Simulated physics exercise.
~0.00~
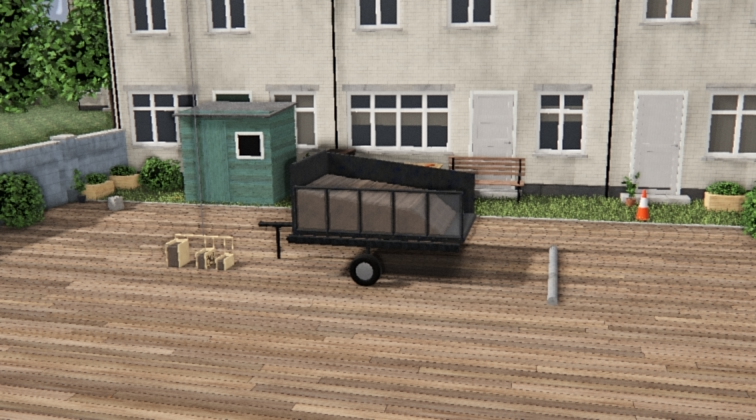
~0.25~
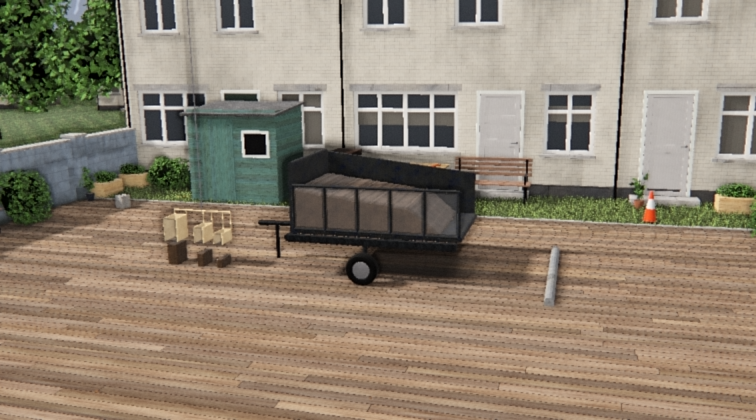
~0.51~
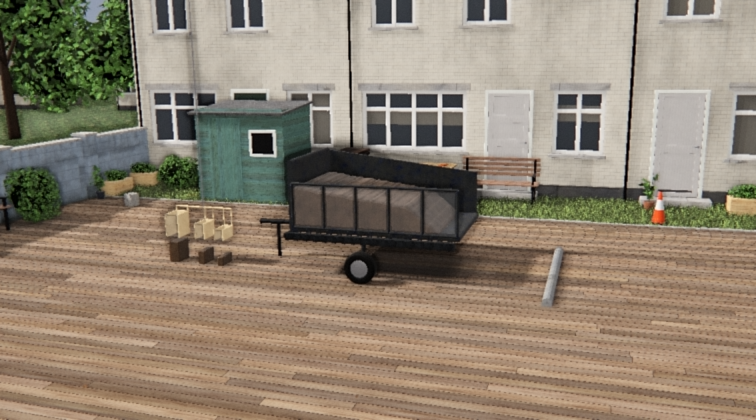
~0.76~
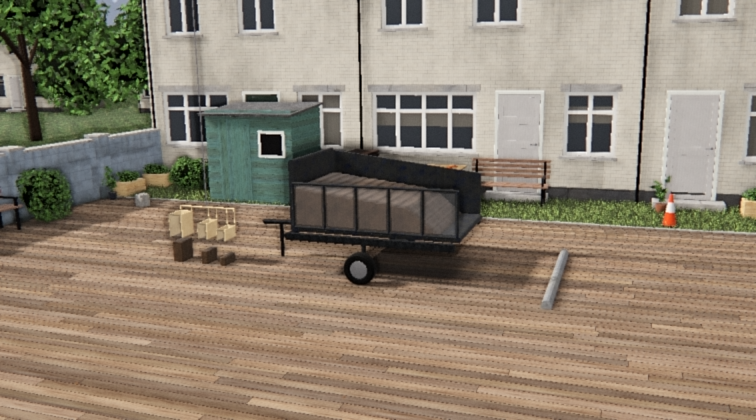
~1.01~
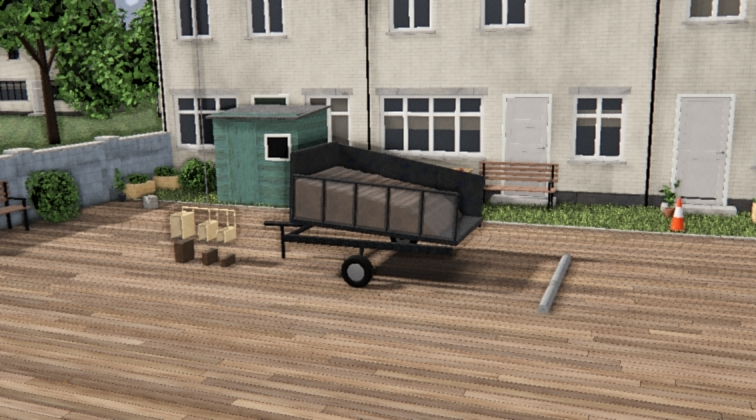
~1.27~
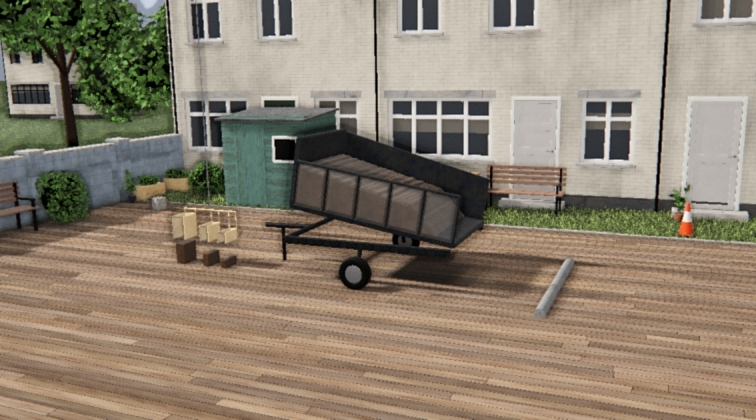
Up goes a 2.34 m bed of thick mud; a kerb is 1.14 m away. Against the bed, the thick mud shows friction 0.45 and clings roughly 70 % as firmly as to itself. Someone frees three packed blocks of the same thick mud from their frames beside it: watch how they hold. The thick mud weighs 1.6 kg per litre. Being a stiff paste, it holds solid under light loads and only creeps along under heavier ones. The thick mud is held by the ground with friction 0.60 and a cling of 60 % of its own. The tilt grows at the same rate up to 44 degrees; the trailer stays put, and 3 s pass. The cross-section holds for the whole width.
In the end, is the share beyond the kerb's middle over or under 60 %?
Expected outcome, not reaching 60 %.
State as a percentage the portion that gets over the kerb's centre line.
55 %.
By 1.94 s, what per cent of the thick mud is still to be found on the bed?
It comes to around 100 percent.
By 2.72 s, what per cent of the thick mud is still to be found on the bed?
It works out at roughly 85 percent.
By 1.94 s, the tilt is 24 degrees, all is on the bed and 0 % past the kerb's middle.
By 2.72 s, the tilt is 41 degrees, 83 % is on the bed and 0 % past the kerb's middle.
By 3.51 s, the tilt is 44 degrees, none is on the bed and 45 % past the kerb's middle.
By 4.30 s, the tilt is 44 degrees, none is on the bed and 53 % past the kerb's middle.
By 6.00 s, at the end, the tilt is 44 degrees, none is on the bed and 53 % past the kerb's middle.
